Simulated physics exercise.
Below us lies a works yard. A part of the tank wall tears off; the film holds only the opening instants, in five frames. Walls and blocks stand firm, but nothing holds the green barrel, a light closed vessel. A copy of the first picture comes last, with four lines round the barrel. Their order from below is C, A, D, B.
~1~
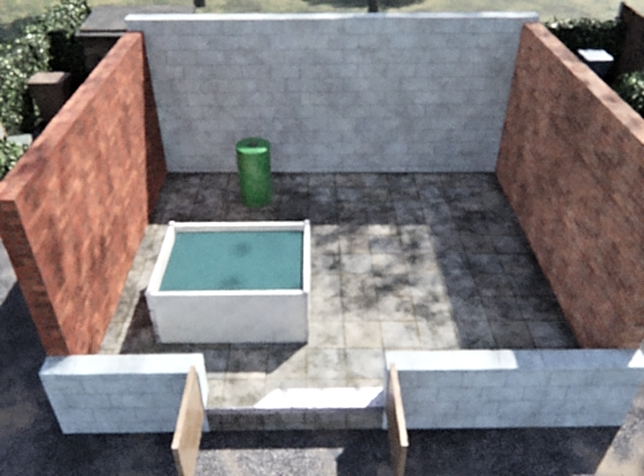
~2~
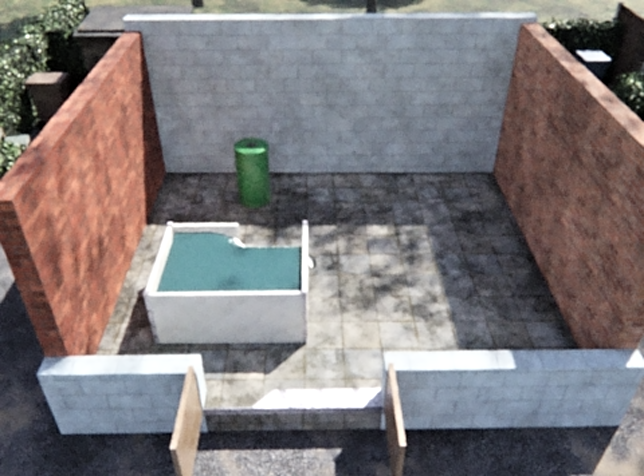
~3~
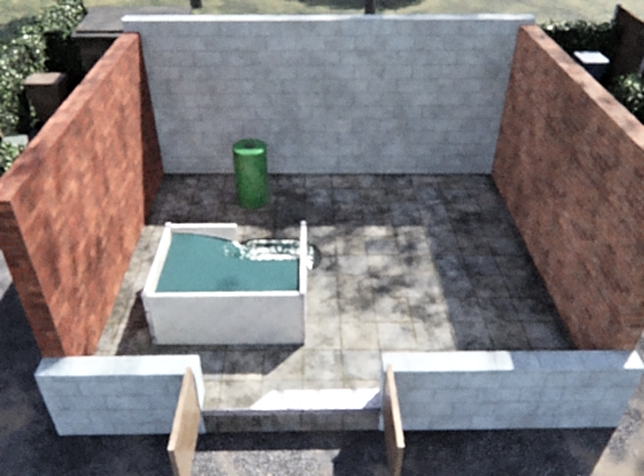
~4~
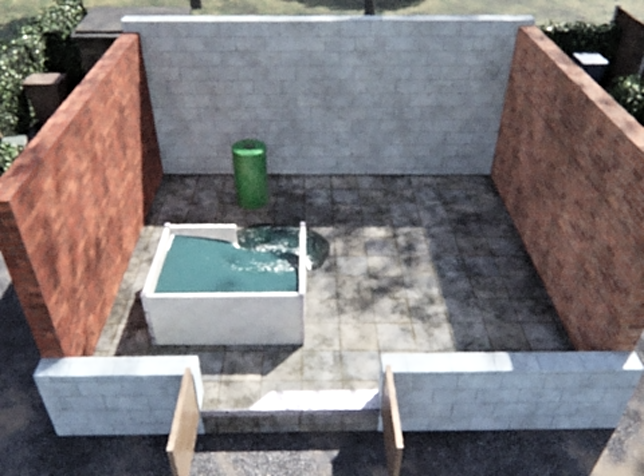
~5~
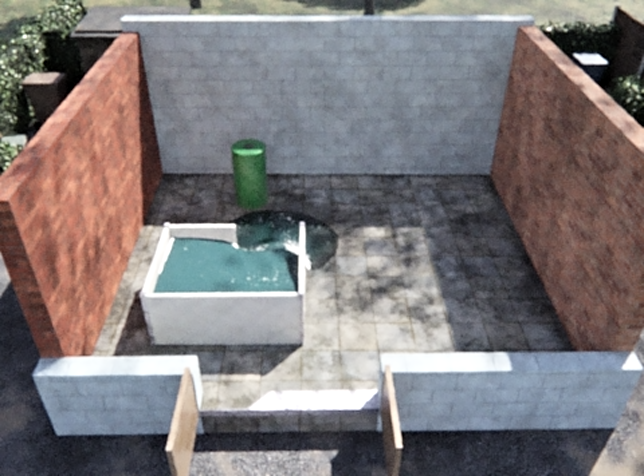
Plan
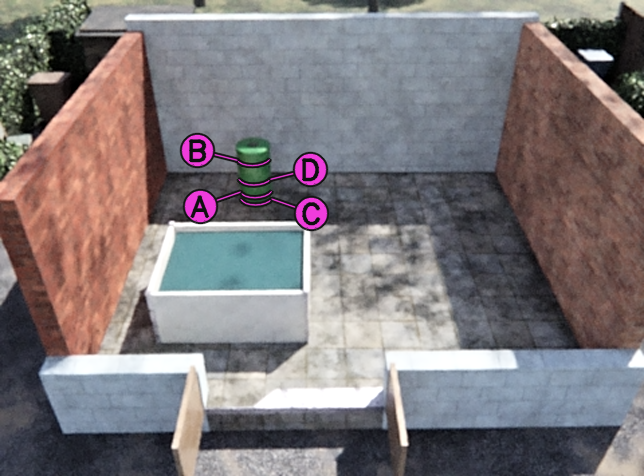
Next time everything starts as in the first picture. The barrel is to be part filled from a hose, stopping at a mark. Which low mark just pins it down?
D.
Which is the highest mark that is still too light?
That is mark A.
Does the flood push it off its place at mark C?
Yes, that goes wrong.
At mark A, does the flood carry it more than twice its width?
No, it does not.
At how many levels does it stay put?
Two of the four.
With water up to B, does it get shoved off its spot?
No.
On the marked copy, A at (254, 197); B at (252, 165); C at (255, 205); D at (253, 185); from the bottom up C, A, D, B.
With A, it is pushed about its own width away.
With B, it does not move.
With C, it is pushed about 6 times its own width away.
With D, it does not move.
